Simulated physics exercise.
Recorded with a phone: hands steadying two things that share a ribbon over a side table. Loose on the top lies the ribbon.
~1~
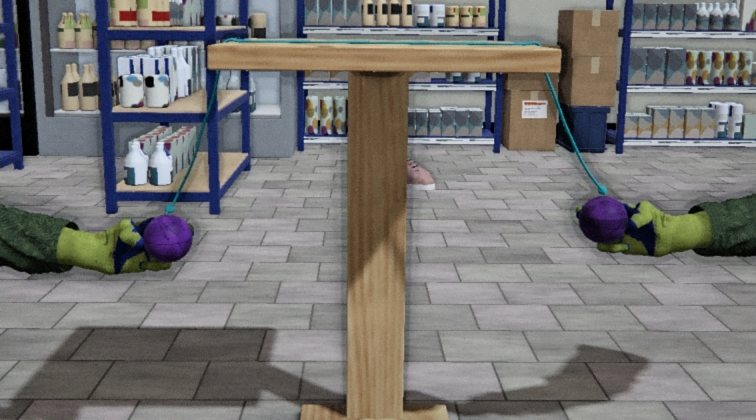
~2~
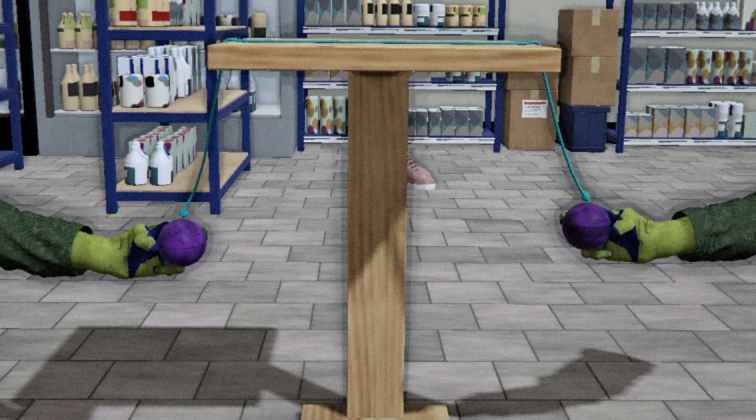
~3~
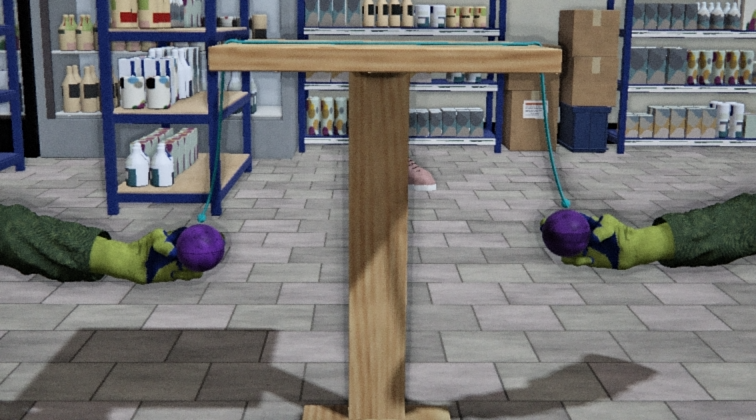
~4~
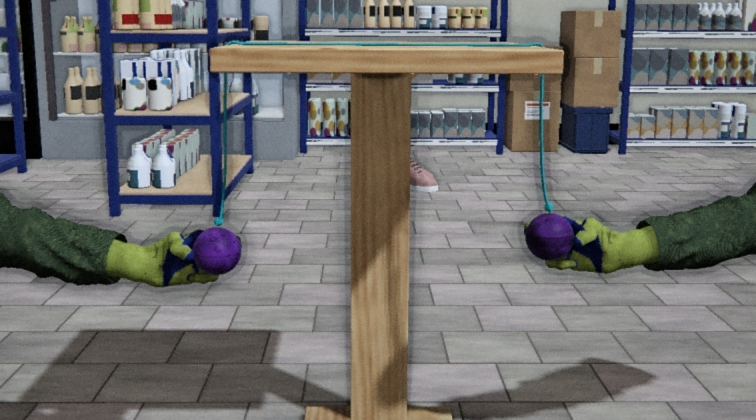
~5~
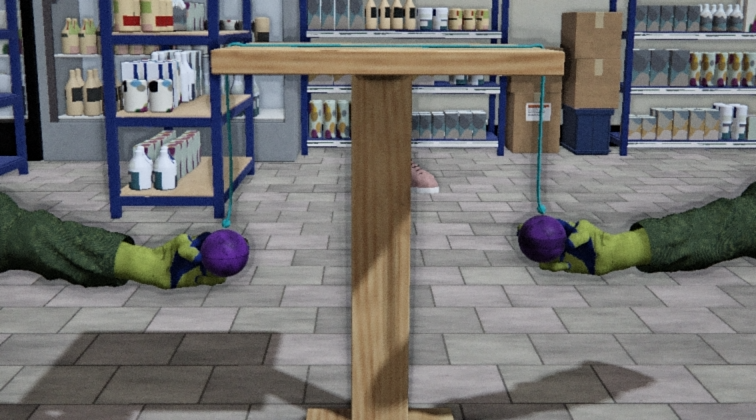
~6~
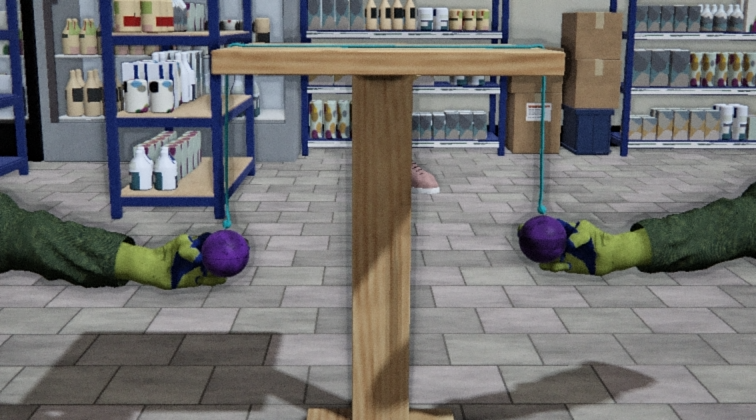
In the video, two gloved hands hold purple balls joined by a teal ribbon draped over a wooden side table, and both move inward a short way toward the table's central leg before staying nearly still.
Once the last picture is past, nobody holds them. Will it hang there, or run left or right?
It remains at rest.
Then, 0.22 s past the final frame, left ball at the same height near (229, 256); right ball at the same height near (540, 240).
Then, 0.54 s past the final frame, left ball at the same height near (238, 256); right ball at the same height near (531, 239).
Then, 1.20 s past the final frame, left ball at the same height near (227, 256); right ball at the same height near (540, 240).
When it is over, left ball at the same height near (233, 256); right ball at the same height near (539, 240). The ribbon stays as it is.
